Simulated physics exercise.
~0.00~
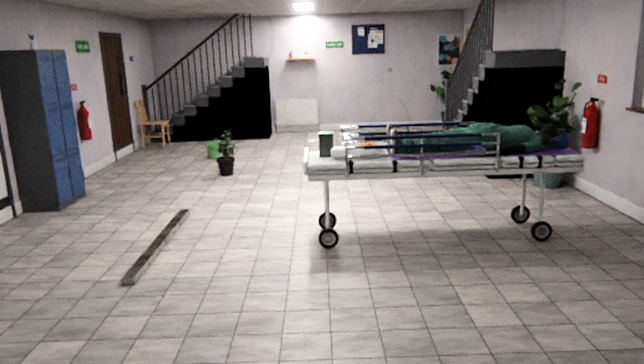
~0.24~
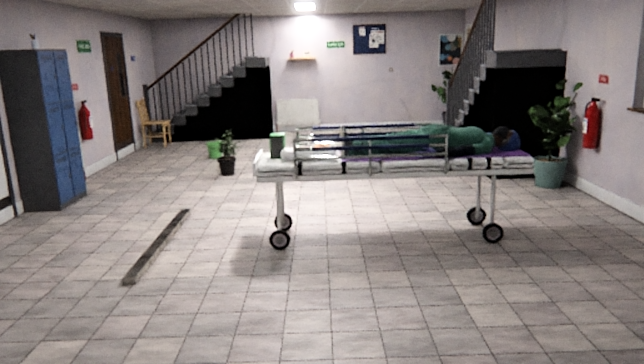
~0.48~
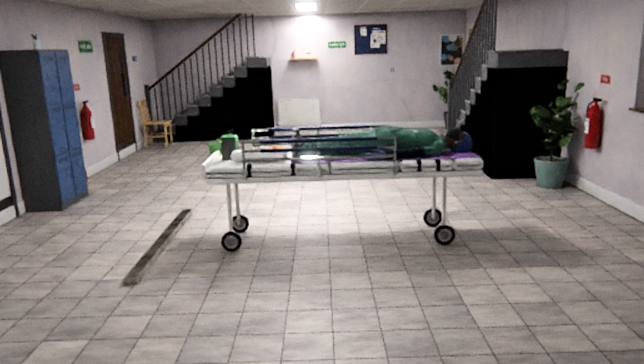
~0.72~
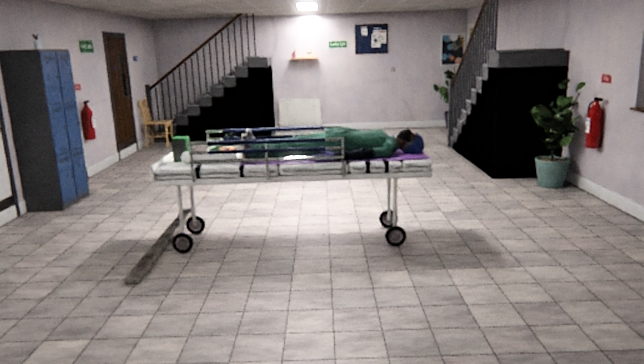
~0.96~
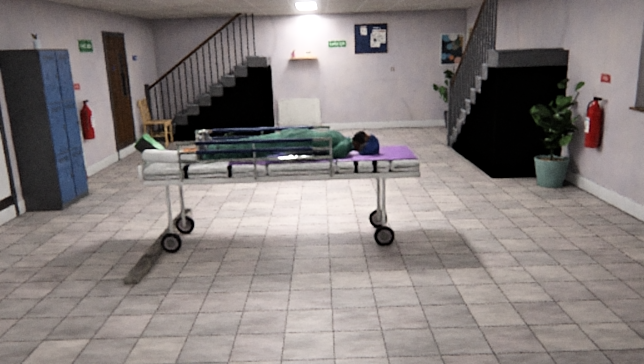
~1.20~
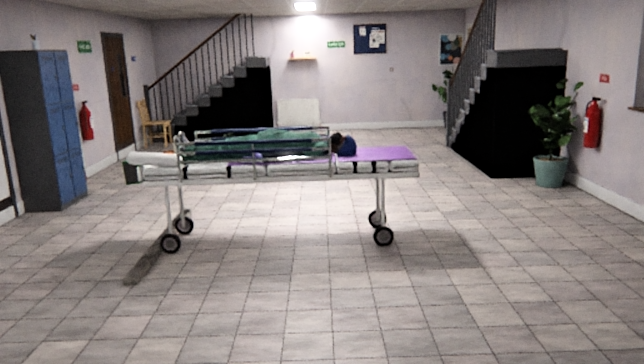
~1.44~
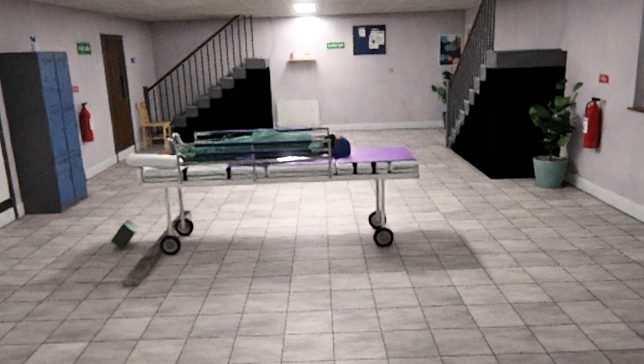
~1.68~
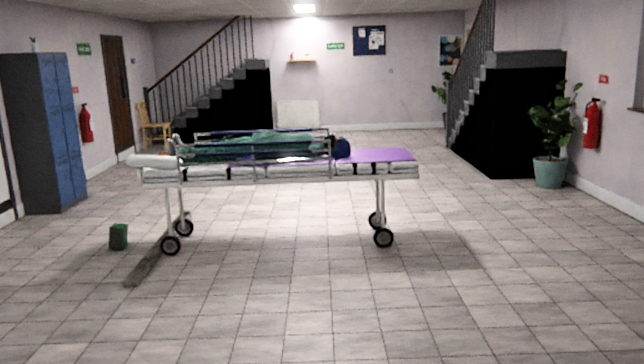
In a tiled hall with staircases, blue lockers and potted plants, a wheeled gurney carries a figure in green lying flat, with a few loose things around it. The gurney rolls left across the floor toward a low strip lying on the tiles. Its left wheels meet the strip and it stops abruptly. The body keeps sliding left along the bed, baring more of the purple sheet at the right end, while a green boxy object at the left end tips and goes over the edge. The green object lands on the floor and settles beside the strip, while the body comes to rest still aboard.
